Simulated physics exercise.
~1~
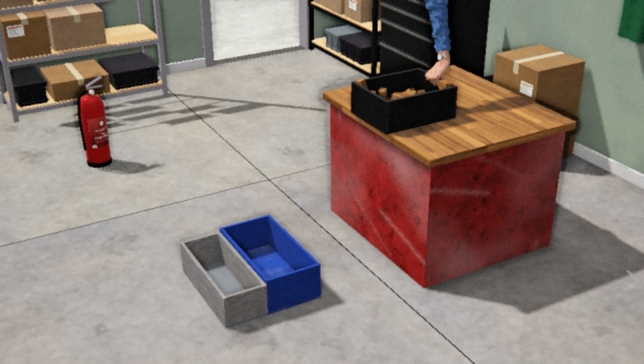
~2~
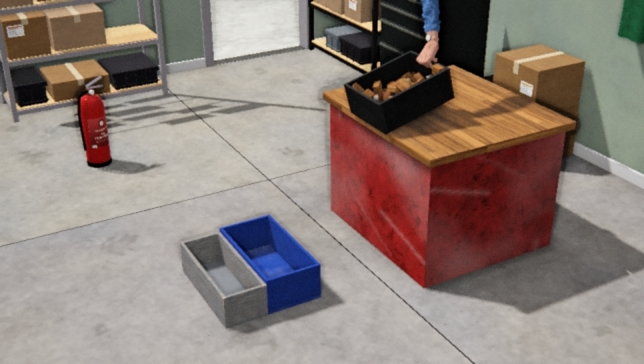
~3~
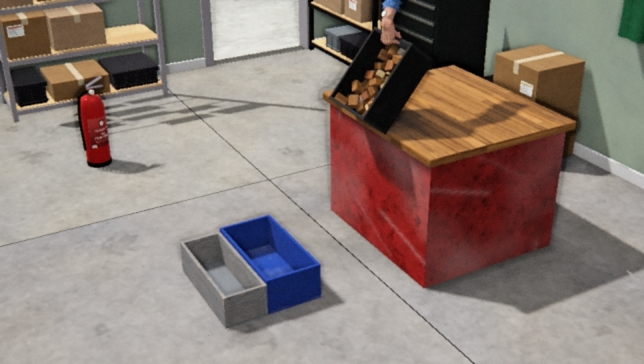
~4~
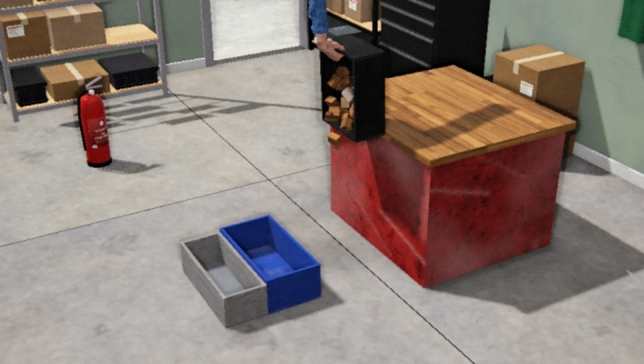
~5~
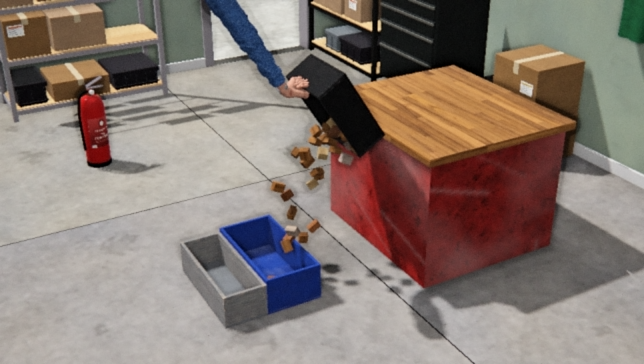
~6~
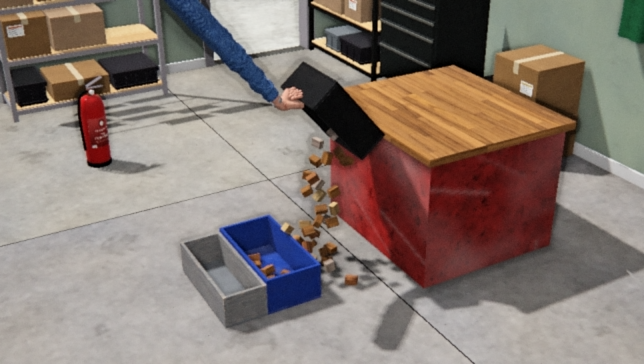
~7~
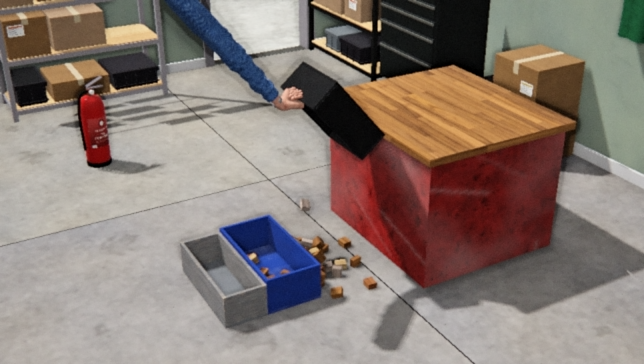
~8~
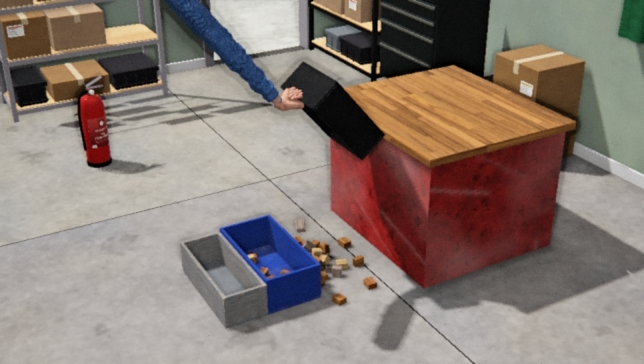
At the start, a black box full of small wooden blocks sits on a wood-topped red bench, with an empty blue trough and a grey tub on the floor to the left. A hand lifts the back of the box, tipping it leftward over the bench's edge. The box swings past upright, and blocks begin tumbling out toward the blue trough. As it tilts further and then holds still, the rest pour down in a stream. Some land in the blue trough, but most scatter on the floor beside it, between trough and bench, while the grey tub stays empty.
